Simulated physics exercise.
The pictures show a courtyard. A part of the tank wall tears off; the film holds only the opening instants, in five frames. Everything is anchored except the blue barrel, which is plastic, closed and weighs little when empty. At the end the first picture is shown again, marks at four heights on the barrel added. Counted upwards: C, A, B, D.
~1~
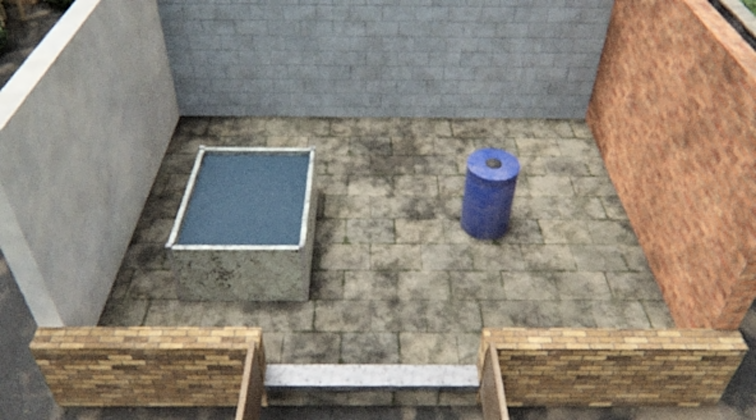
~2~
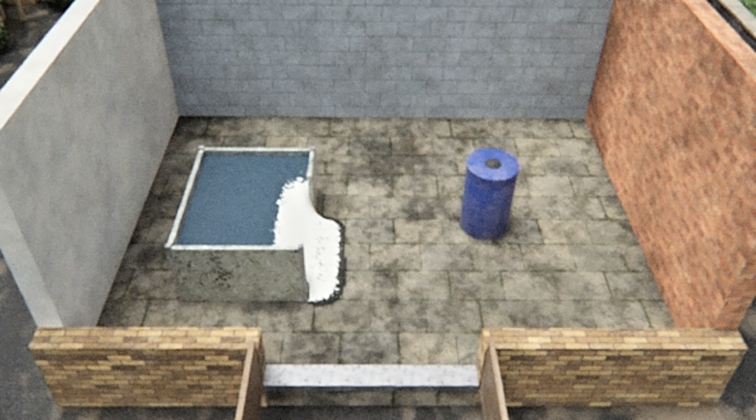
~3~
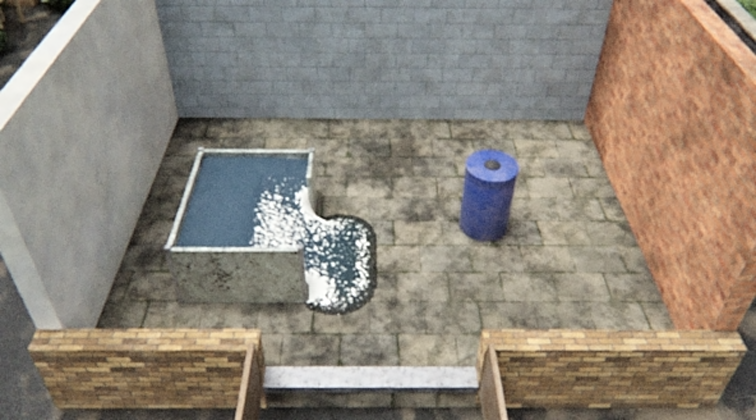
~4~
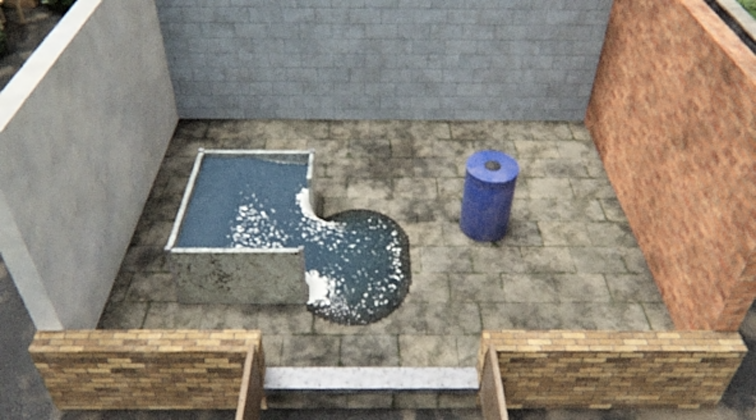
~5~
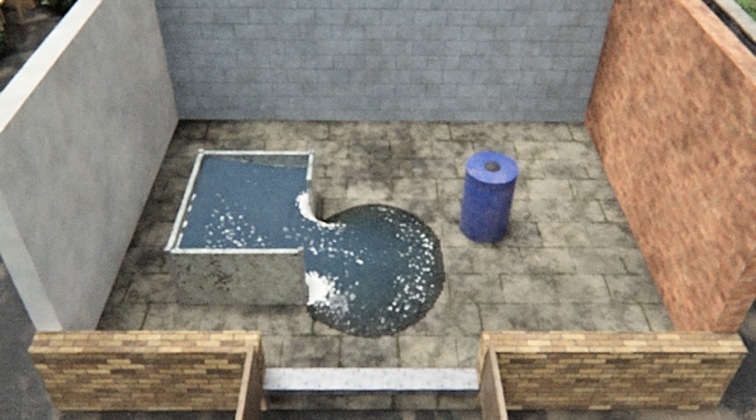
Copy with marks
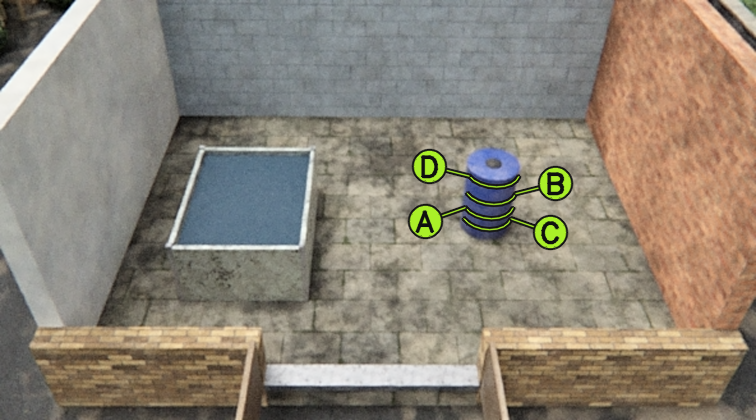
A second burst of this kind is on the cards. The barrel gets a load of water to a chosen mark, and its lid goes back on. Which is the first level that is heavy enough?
A.
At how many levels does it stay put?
Three of them.
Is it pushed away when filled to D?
No, not at all.
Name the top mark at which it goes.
Mark C.
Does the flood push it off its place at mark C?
Yes, it does.
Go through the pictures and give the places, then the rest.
In the first frame, lid of the blue barrel at (493, 164); tank full, its middle at (248, 199); open gate at (372, 331).
In the second frame, water covers 2 % of the ground, mostly out of sight from here.
In the third frame, 4 % of the ground under water, its edge towards the barrel at (366, 234).
In the fourth frame, 7 % of the ground under water, its edge towards the barrel at (399, 239).
In the fifth frame, lid of the blue barrel at (492, 167); 10 % of the ground under water, its edge towards the barrel at (424, 229).
In lime, A at (491, 218); B at (493, 204); C at (489, 229); D at (496, 187); from the bottom up C, A, B, D.
Choosing A, it does not move.
Choosing B, it does not move.
Choosing C, it is pushed about its own width away.
Choosing D, it does not move.
